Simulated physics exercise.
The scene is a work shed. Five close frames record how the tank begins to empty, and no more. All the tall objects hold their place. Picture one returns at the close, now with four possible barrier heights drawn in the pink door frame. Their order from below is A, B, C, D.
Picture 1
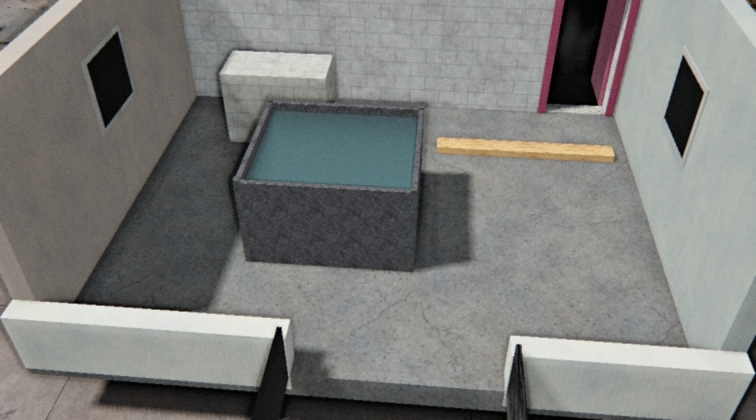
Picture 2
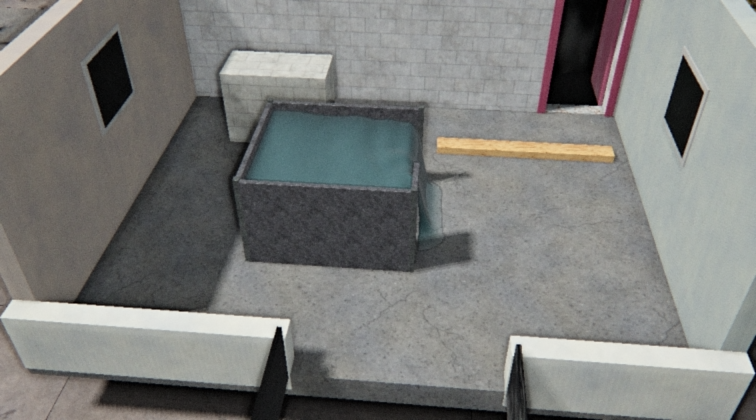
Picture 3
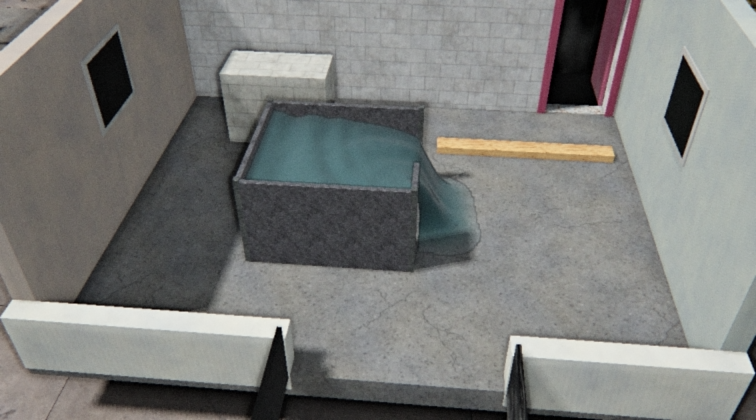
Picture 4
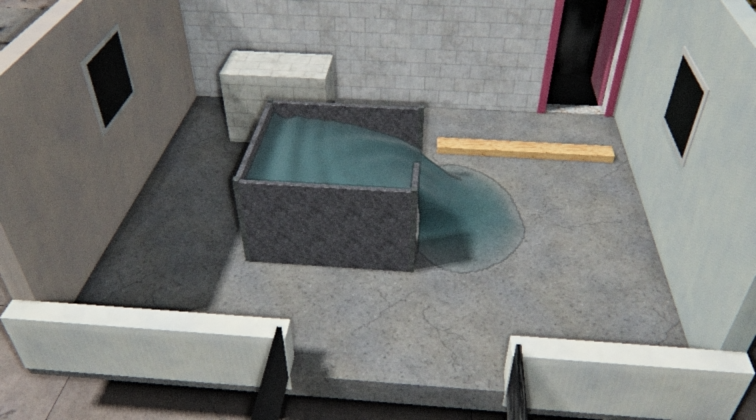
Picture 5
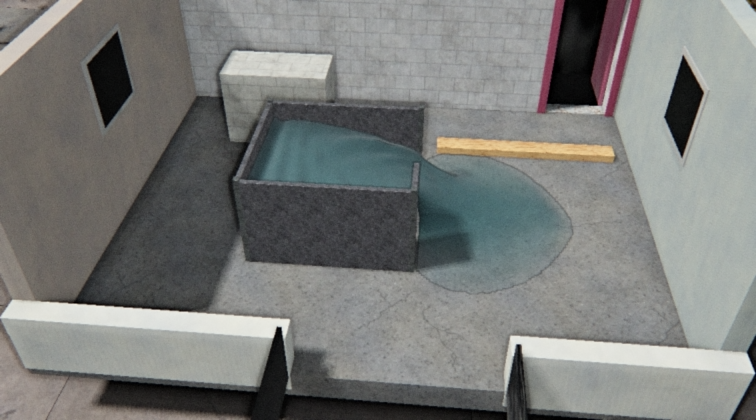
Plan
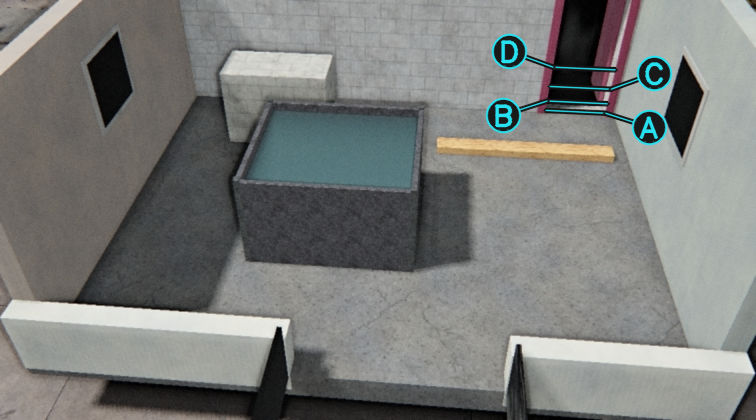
Work shed with a dark stone tank of water, the water pouring out its right side and spreading across the grey floor.
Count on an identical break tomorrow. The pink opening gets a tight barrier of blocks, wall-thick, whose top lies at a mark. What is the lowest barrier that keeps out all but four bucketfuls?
C will do.
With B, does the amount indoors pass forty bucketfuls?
No.
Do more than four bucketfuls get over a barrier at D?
No, that is safe.
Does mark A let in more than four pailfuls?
Yes.
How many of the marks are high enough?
Two.
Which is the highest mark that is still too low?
That would be B.
On the marked copy, A at (575, 111); B at (577, 102); C at (580, 87); D at (584, 68); from the bottom up A, B, C, D.
With A, dozens of bucketfuls pour in.
With B, about 13 bucketfuls get in.
With C, a bucket or two gets in.
With D, nothing gets over.
